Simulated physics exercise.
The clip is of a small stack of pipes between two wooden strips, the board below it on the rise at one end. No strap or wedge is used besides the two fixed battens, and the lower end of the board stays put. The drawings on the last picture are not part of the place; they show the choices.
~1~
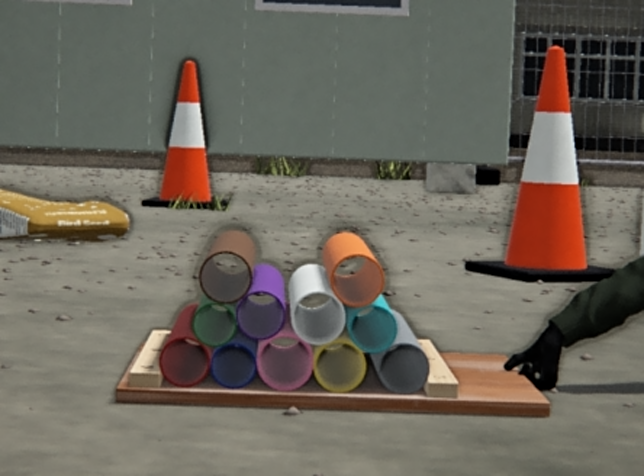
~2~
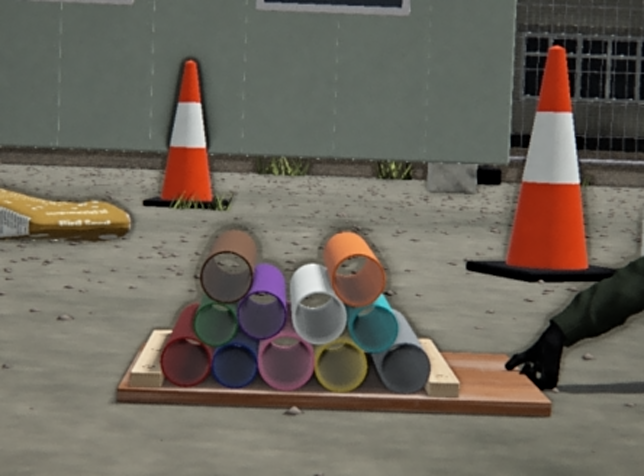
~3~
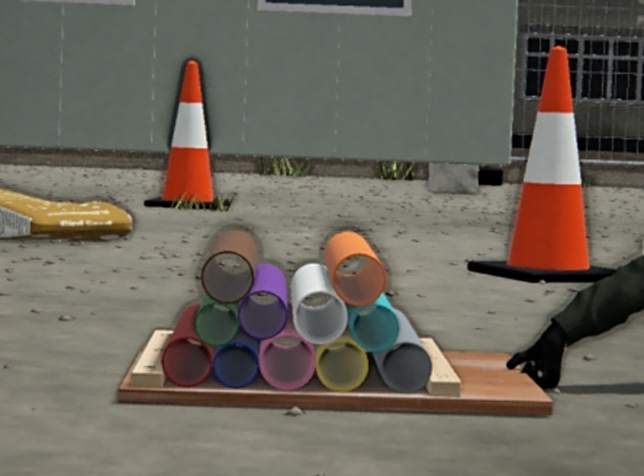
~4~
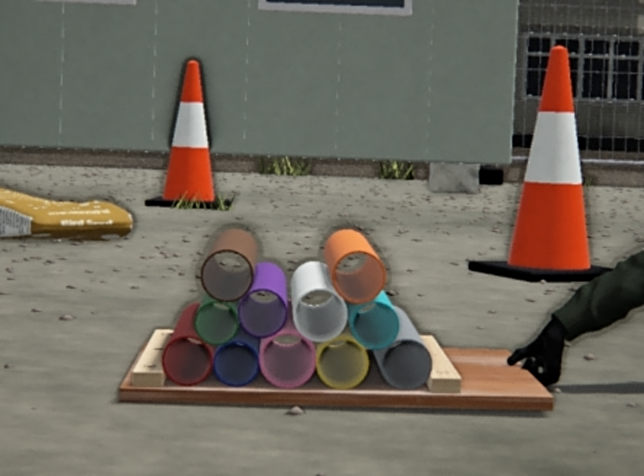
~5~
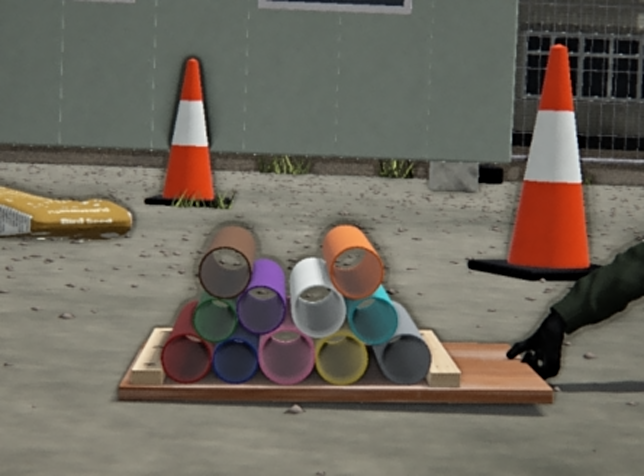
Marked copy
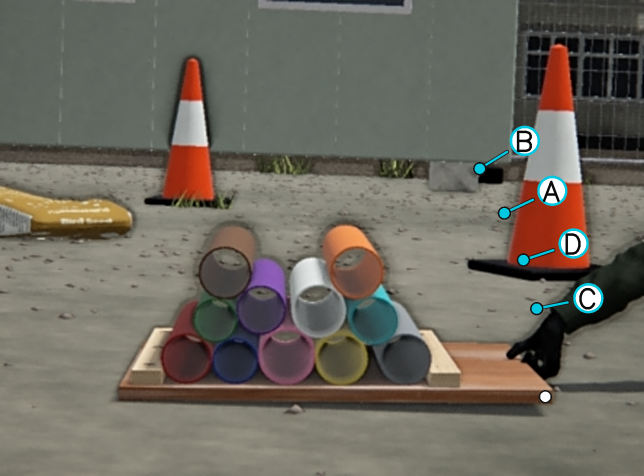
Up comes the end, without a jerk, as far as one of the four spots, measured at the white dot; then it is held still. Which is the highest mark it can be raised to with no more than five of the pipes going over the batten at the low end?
No higher than A.
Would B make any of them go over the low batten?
Yes.
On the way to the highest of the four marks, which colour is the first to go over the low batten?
First is the brown one.
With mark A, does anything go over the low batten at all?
Yes, at A.
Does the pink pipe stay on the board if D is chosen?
Yes.
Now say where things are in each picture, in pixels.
Turquoise pipe (373, 329); purple pipe (261, 315); brown pipe (226, 277), in the first frame.
Brown pipe (227, 277); orange pipe (358, 280), in the second frame.
Board (332, 369); grey pipe (406, 367); pink pipe (288, 362), in the third frame.
Board (332, 367); red pipe (187, 360); blue pipe (236, 364), in the fourth frame.
Board (331, 362); red pipe (186, 358); blue pipe (235, 361), in the fifth frame.
On the copy, A at (505, 213); B at (480, 169); C at (537, 309); D at (523, 260); the white dot at (545, 397).
On A. First, board at 16°.
Then, board at 27°.
Finally, board at 27°, three over the low batten (green, purple, brown).
By contrast, B eleven over the low batten; C one over the low batten (brown); D one over the low batten (brown).
